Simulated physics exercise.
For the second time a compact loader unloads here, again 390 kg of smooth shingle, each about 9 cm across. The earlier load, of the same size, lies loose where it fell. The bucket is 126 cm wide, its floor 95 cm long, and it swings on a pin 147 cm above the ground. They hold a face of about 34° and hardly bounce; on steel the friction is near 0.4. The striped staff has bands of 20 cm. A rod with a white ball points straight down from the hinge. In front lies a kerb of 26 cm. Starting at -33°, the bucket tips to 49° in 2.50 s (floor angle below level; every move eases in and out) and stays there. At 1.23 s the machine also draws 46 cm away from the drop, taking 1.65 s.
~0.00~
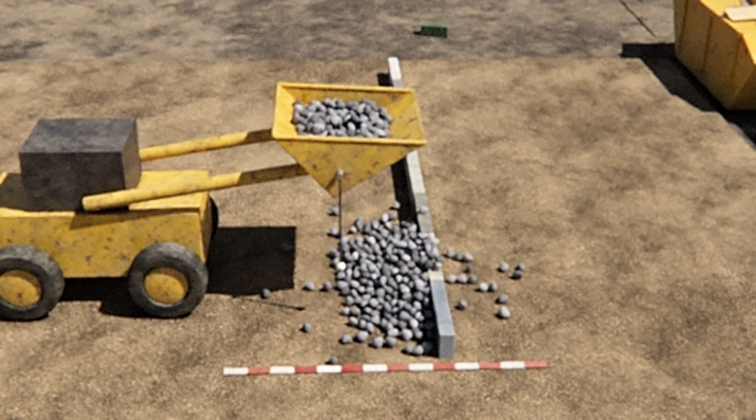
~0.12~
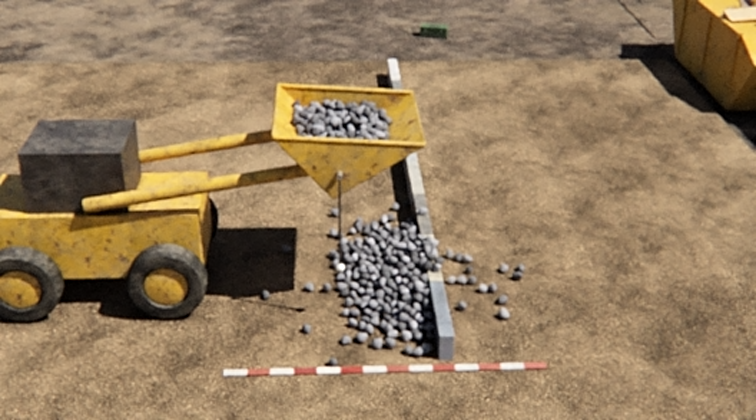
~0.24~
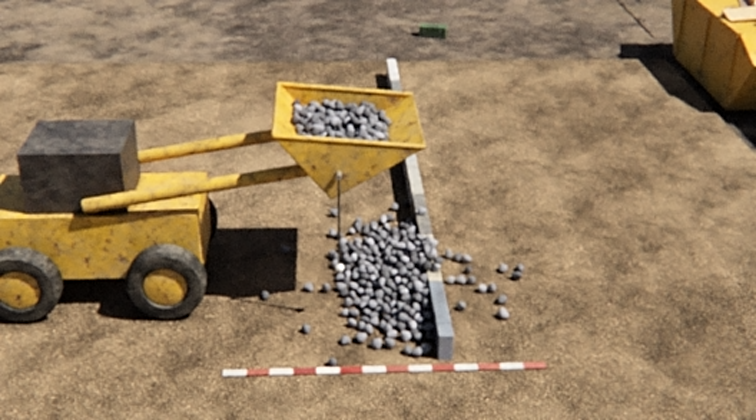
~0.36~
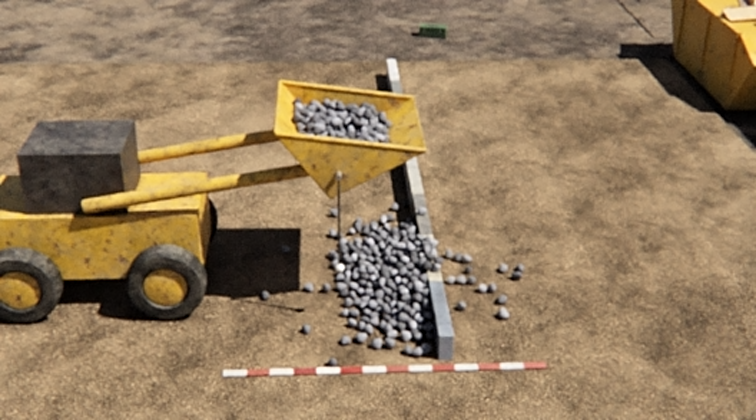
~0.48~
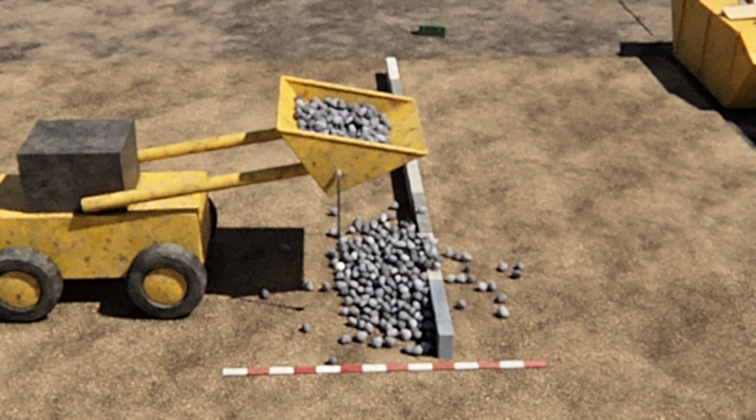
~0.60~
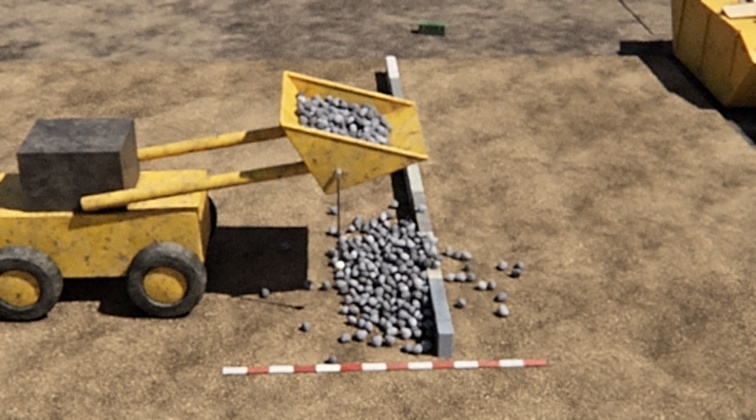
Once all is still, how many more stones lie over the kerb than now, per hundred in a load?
Some 13 per cent is added.
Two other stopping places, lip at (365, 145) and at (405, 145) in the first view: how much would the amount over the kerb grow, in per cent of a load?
Near 0 per cent from the first place, 5 from the second.
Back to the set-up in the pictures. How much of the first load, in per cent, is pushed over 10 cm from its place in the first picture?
About 25 per cent.
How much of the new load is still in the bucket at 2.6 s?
Roughly 0 per cent is still inside.
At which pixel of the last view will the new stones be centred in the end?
Around (386, 259).
After 1.9 s the floor is at 36°; in per cent of one load, 61 in the bucket, 135 on this side of the kerb, 3 over the kerb; the foremost stones are at (498, 279).
After 2.6 s the floor is at 49°; in per cent of one load, 0 in the bucket, 184 on this side of the kerb, 16 over the kerb; the foremost stones are at (518, 273).
After 3.3 s the floor is at 49°; in per cent of one load, 0 in the bucket, 183 on this side of the kerb, 17 over the kerb; the foremost stones are at (531, 277).
After 6.1 s the floor is at 49°; in per cent of one load, 0 in the bucket, 183 on this side of the kerb, 17 over the kerb; the foremost stones are at (531, 277). Net gain over the kerb, 13.
